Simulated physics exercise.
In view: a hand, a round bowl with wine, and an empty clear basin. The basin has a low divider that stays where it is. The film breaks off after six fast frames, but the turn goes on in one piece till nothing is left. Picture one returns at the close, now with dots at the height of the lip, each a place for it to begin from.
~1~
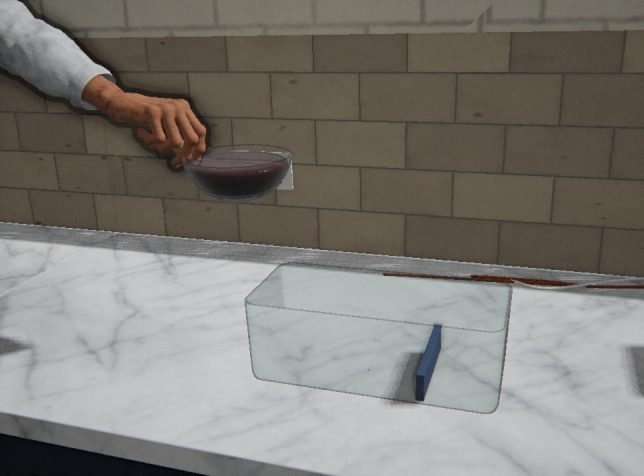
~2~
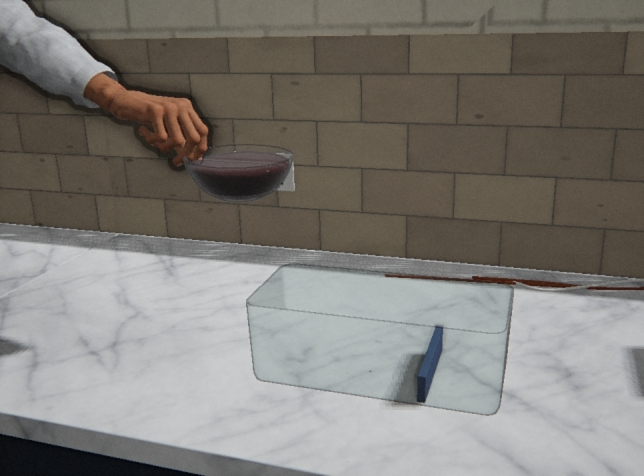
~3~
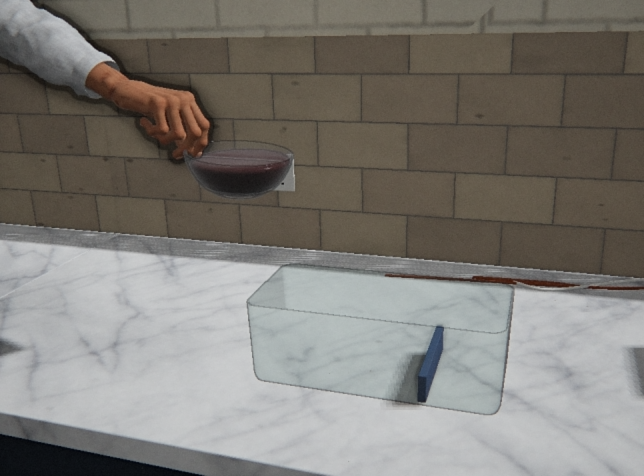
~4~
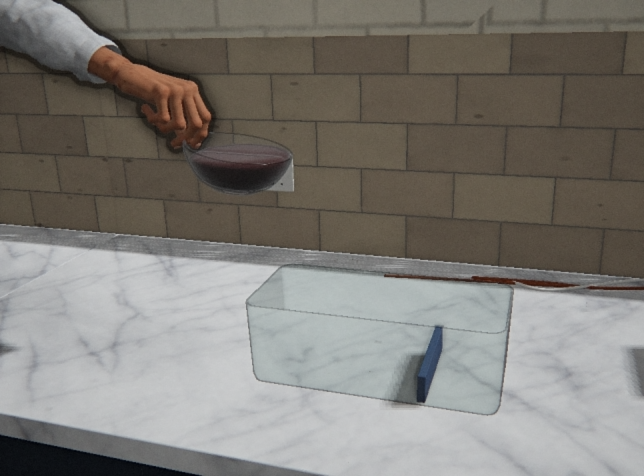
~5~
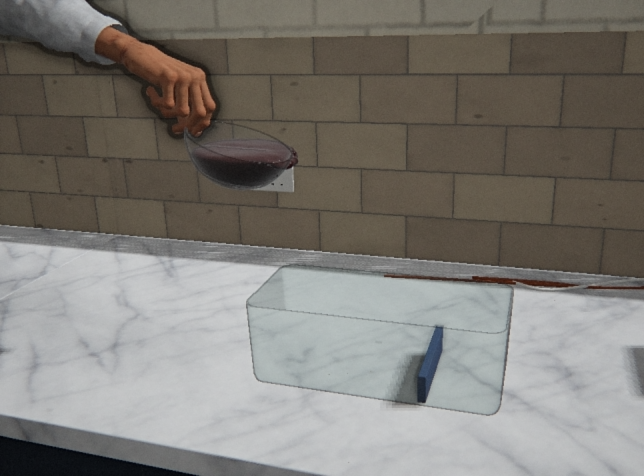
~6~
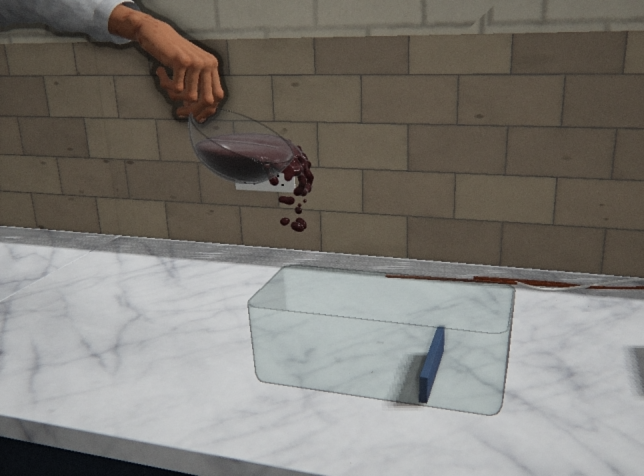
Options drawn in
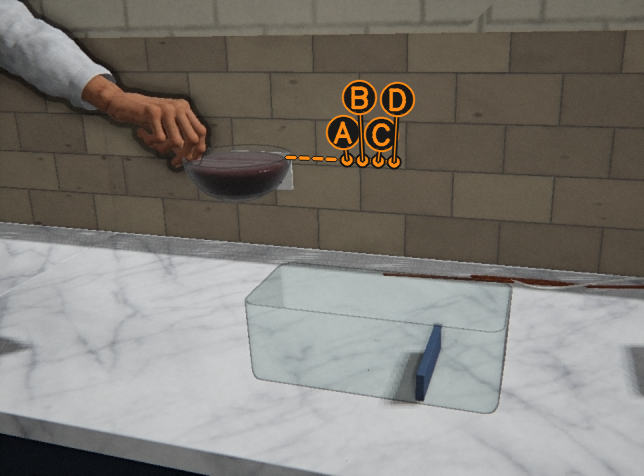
We see a hand holding a round clear bowl of wine above and to the left of an empty clear basin on a marble counter; the hand gradually tips the bowl rightward, and dark red wine spills over its lip in drops.
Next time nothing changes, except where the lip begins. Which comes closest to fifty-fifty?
Spot A does it best.
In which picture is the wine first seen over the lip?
Picture 5.
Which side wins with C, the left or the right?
More ends on the right.
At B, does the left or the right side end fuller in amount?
The right side.
In orange, A at (347, 160); B at (362, 160); C at (378, 161); D at (394, 162).
For spot A, about 48 % ends left of the wall and 50 % right of it.
For spot B, about 24 % ends left of the wall and 74 % right of it.
For spot C, about 15 % ends left of the wall and 84 % right of it.
For spot D, about 23 % ends left of the wall and 76 % right of it.
